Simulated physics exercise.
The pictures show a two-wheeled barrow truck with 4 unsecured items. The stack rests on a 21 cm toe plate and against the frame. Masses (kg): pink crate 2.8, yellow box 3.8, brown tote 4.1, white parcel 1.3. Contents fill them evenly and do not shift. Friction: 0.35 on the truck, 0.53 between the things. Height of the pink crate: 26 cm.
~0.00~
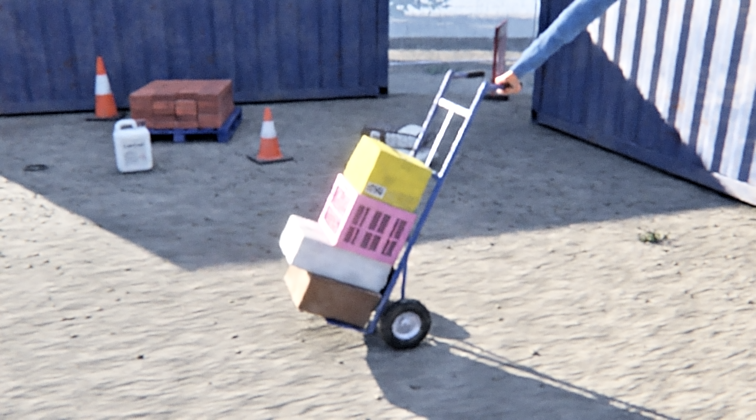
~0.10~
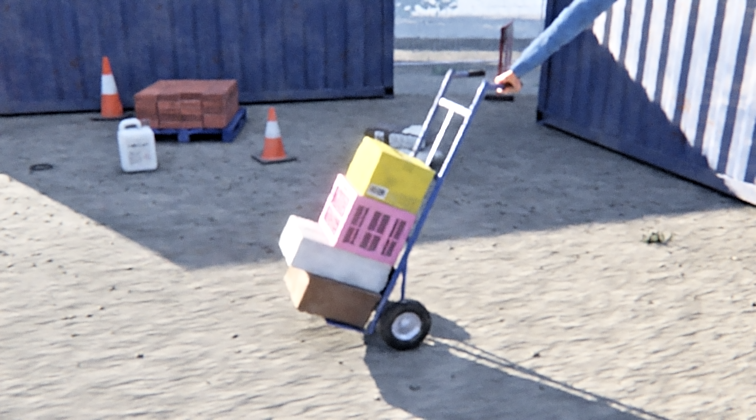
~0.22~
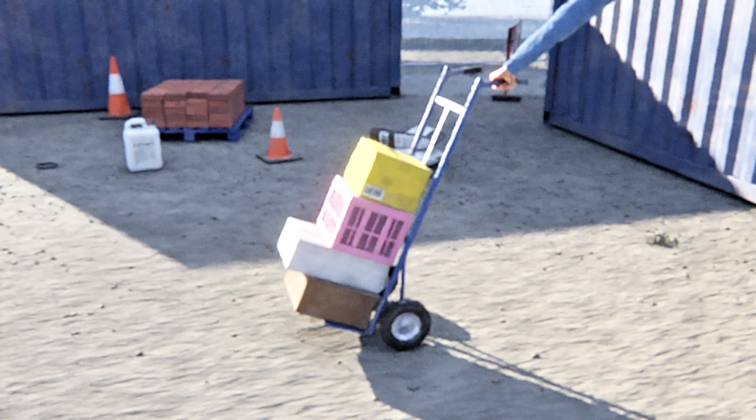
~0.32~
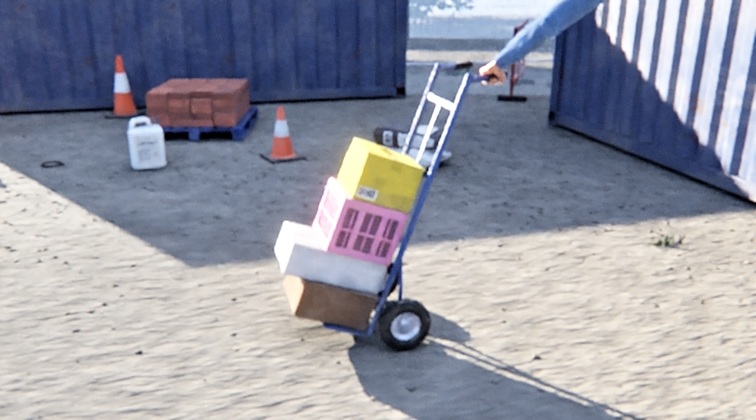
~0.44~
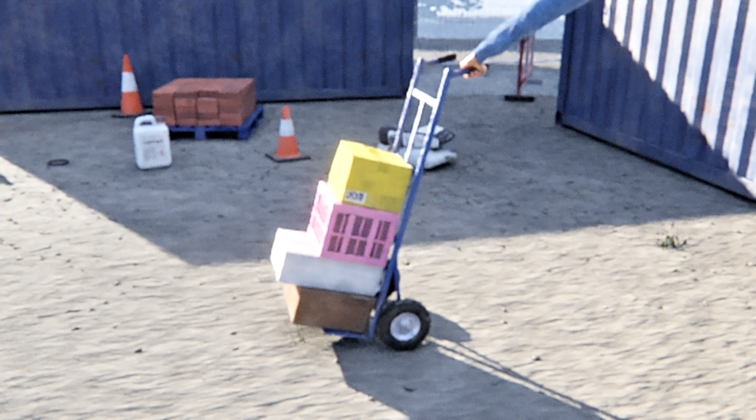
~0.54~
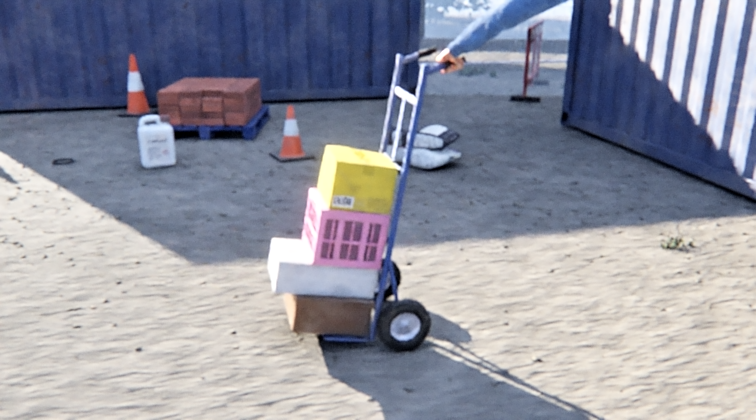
In a sunlit yard, a hand tilts a loaded hand truck toward upright.
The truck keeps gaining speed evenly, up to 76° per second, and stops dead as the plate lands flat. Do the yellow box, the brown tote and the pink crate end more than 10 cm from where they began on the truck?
The yellow box keeps its place, the brown tote keeps its place, the pink crate keeps its place.
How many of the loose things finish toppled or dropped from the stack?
0 of them.
After 0.74 s, truck upright; pink crate slid 2 cm near (326, 239); yellow box slid 2 cm near (326, 189).
After 0.84 s, truck upright; yellow box tipped 7° from how it sat near (314, 189); pink crate tipped 7° from how it sat near (319, 238); brown tote tipped 6° from how it sat near (325, 310).
After 1.04 s, truck upright; yellow box tipped 4° from how it sat near (313, 190); pink crate tipped 4° from how it sat near (322, 239); brown tote tipped 4° from how it sat near (326, 311).
After 1.24 s, truck upright; yellow box slid 2 cm near (324, 189).
At rest (2.1 s), all 4 in place, give or take 10 cm. In the last view, yellow box near (325, 190), brown tote near (327, 311).
